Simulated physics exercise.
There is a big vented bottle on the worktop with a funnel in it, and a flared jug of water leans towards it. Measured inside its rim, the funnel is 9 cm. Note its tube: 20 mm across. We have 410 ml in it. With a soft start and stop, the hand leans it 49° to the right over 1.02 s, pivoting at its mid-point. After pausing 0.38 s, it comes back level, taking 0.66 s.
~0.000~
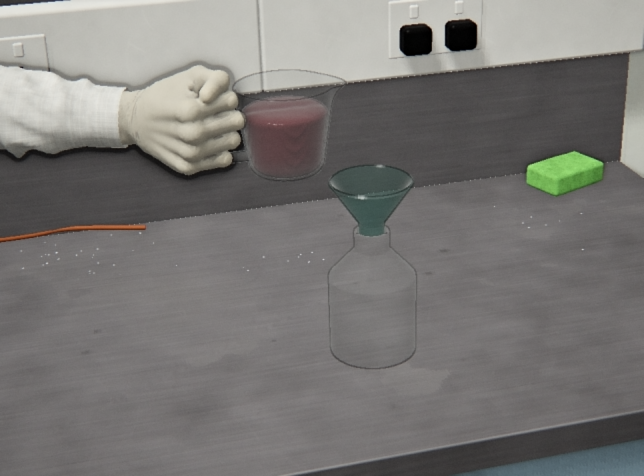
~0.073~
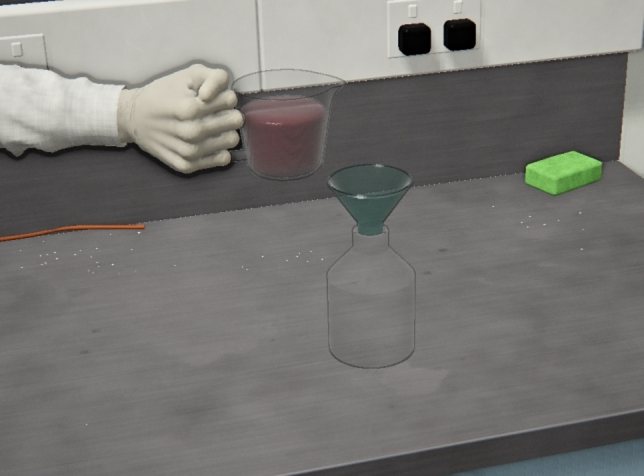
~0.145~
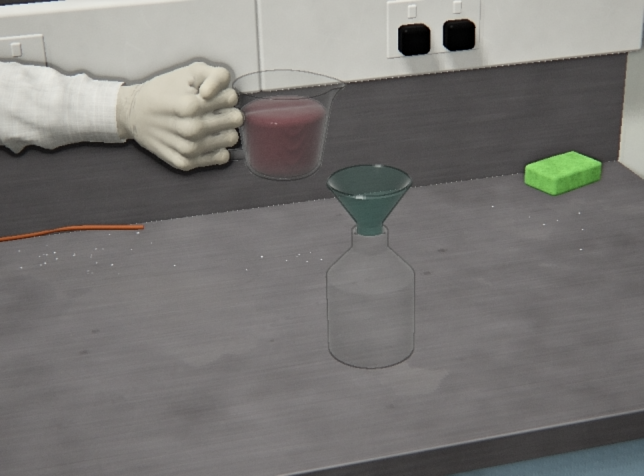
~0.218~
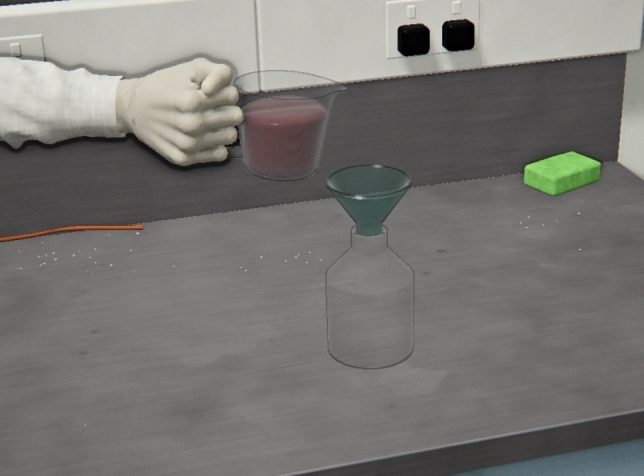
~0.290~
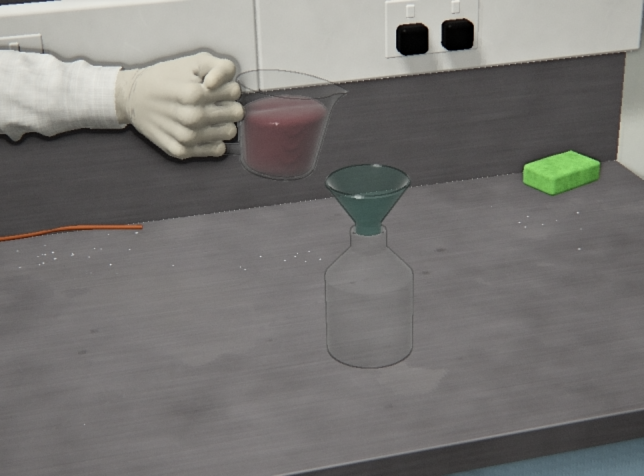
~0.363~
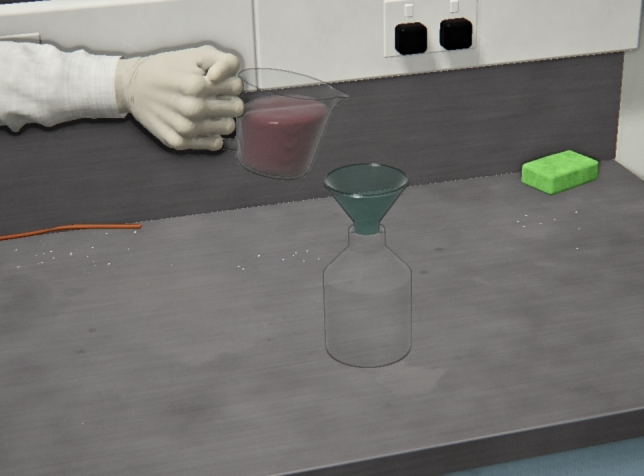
The footage shows a gloved hand holding a clear flared jug of dark red liquid beside a green funnel set in an empty clear bottle on a grey worktop, then slowly leaning the jug slightly to the right.
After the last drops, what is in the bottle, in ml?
Close to 160 ml ends up going through.
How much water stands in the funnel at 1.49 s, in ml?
Reading: Approx. 55 ml.
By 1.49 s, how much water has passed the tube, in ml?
Estimate: Some 90 ml.
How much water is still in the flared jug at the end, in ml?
Roughly 240 ml is still in there.
By 0.81 s the tilt is 44° and 0 ml has passed the tube, 10 ml is in the funnel, 380 ml in the flared jug and 0 ml has missed.
By 1.14 s the tilt is 49° and 35 ml has passed the tube, 55 ml is in the funnel, 295 ml in the flared jug and 0 ml has missed.
By 1.49 s the tilt is 47° and 85 ml has passed the tube, 55 ml is in the funnel, 250 ml in the flared jug and 5 ml has missed.
By 1.86 s the tilt is 10° and 140 ml has passed the tube, 20 ml is in the funnel, 245 ml in the flared jug and 10 ml has missed.
At rest 160 ml has passed the tube, 0 ml is in the funnel, 245 ml in the flared jug and 10 ml has missed.
